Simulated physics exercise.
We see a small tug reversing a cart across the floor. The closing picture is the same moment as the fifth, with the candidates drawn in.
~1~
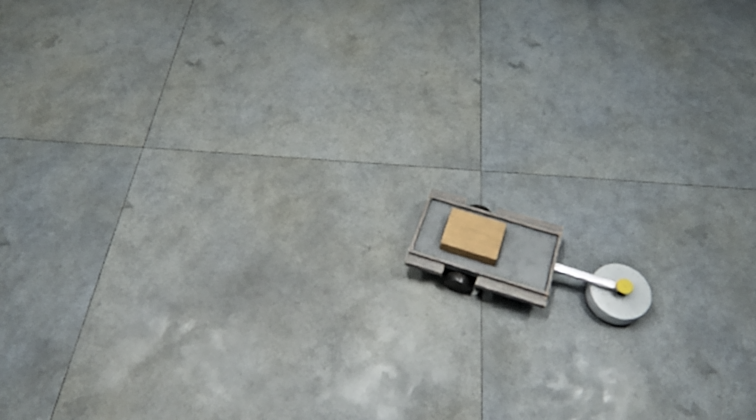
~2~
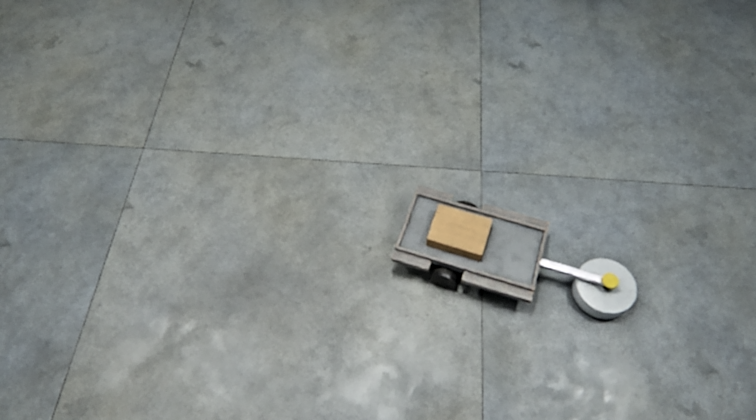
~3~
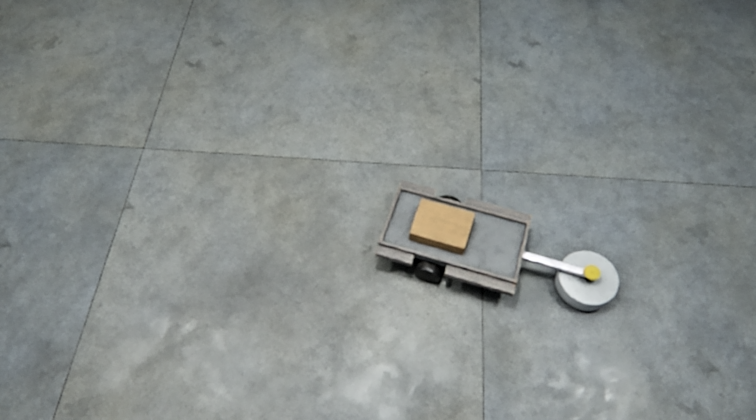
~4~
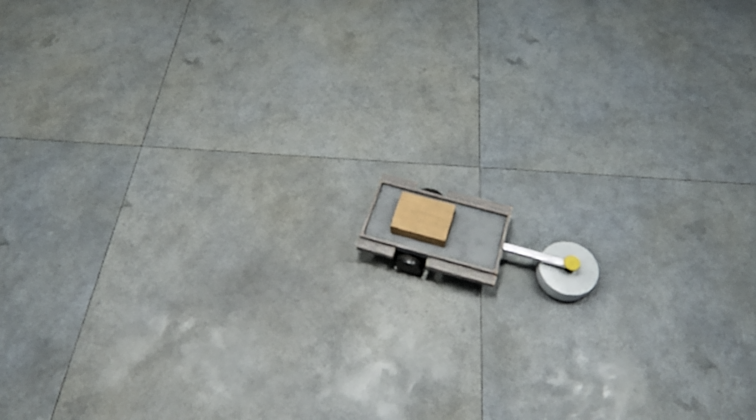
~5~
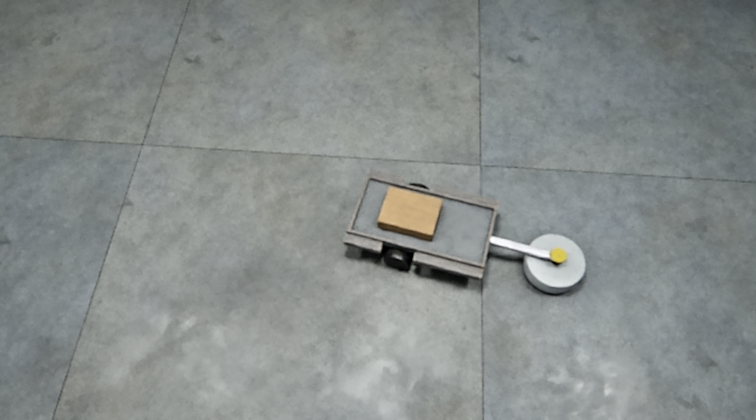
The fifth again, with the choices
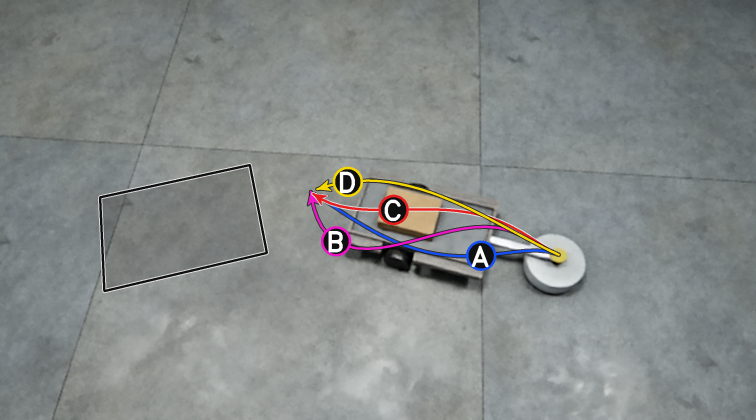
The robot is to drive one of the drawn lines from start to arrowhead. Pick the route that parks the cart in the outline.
Take D.
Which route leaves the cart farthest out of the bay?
The widest miss is A.
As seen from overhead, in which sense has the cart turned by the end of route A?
It turns clockwise.
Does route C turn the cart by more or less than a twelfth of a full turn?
It turns less than that.
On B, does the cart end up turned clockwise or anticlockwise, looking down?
It turns clockwise.
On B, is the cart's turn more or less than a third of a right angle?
Less.
On the marked copy, A from (559, 255) via (425, 252) to (314, 193); B from (559, 255) via (411, 241) to (311, 192); C from (559, 255) via (436, 210) to (313, 194); D from (559, 255) via (440, 196) to (317, 189); the bay at (181, 224).
With D. Early on, robot (471, 218), cart (339, 204).
Further on, robot (386, 190), cart (256, 206).
At the end, robot (312, 200), cart (178, 223); the cart stands in the bay.
As for the rest, A leaves the cart at (230, 118), out of the bay; B leaves the cart at (205, 141), out of the bay; C leaves the cart at (179, 194), out of the bay.
